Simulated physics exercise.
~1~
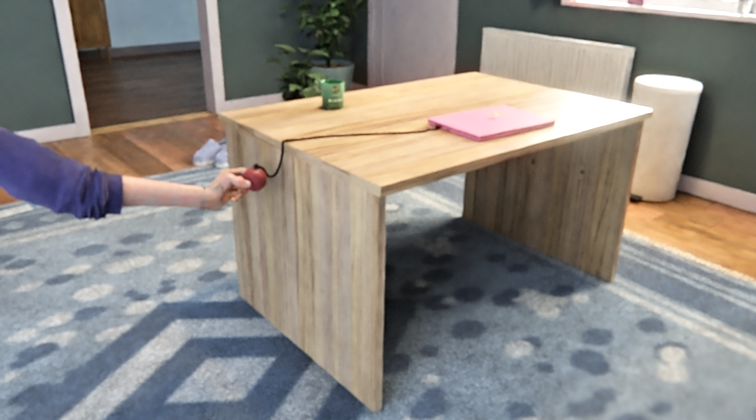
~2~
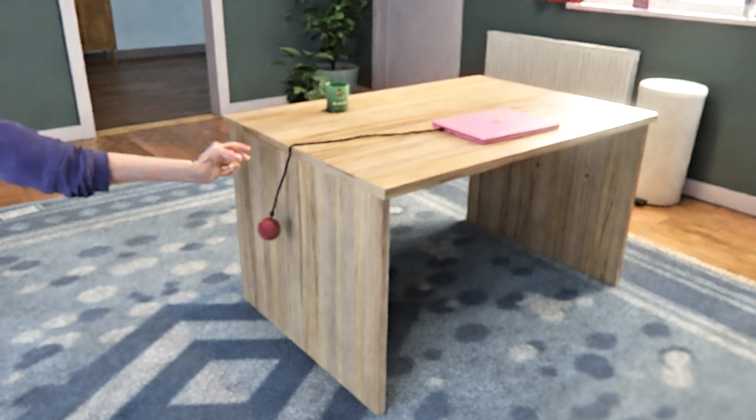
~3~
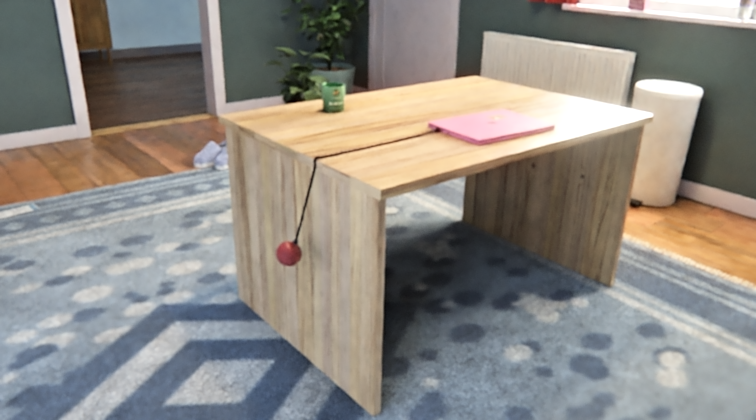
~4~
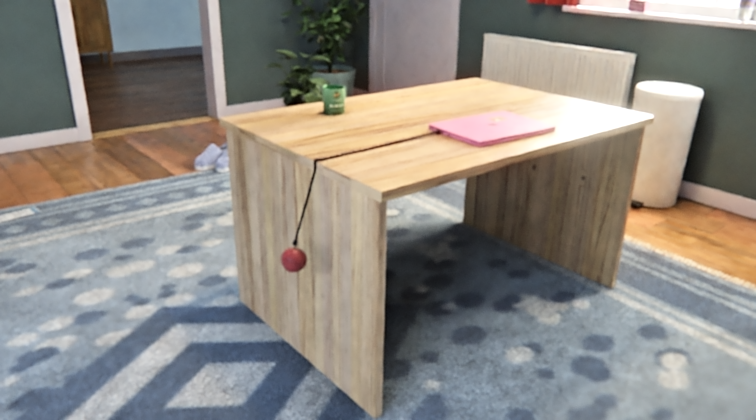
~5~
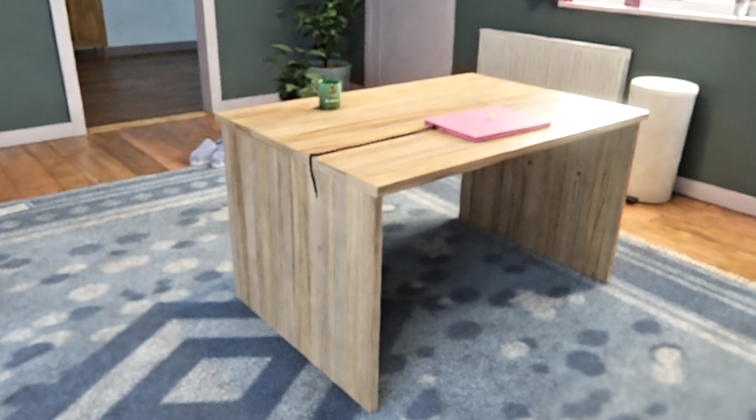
In a room with green walls and a patterned blue rug, a slightly swaying camera looks down at a pale wooden desk. A pink laptop lies on top, a green cup stands near the back edge, and a dark shoelace runs from the laptop over the near left side to a red apple held by a purple-sleeved arm. The hand lets go and draws back, and the apple drops and swings right. It hangs almost still against the side panel. Finally the apple is no longer visible, only a short length of lace hanging over the edge, while laptop and cup remain in place.
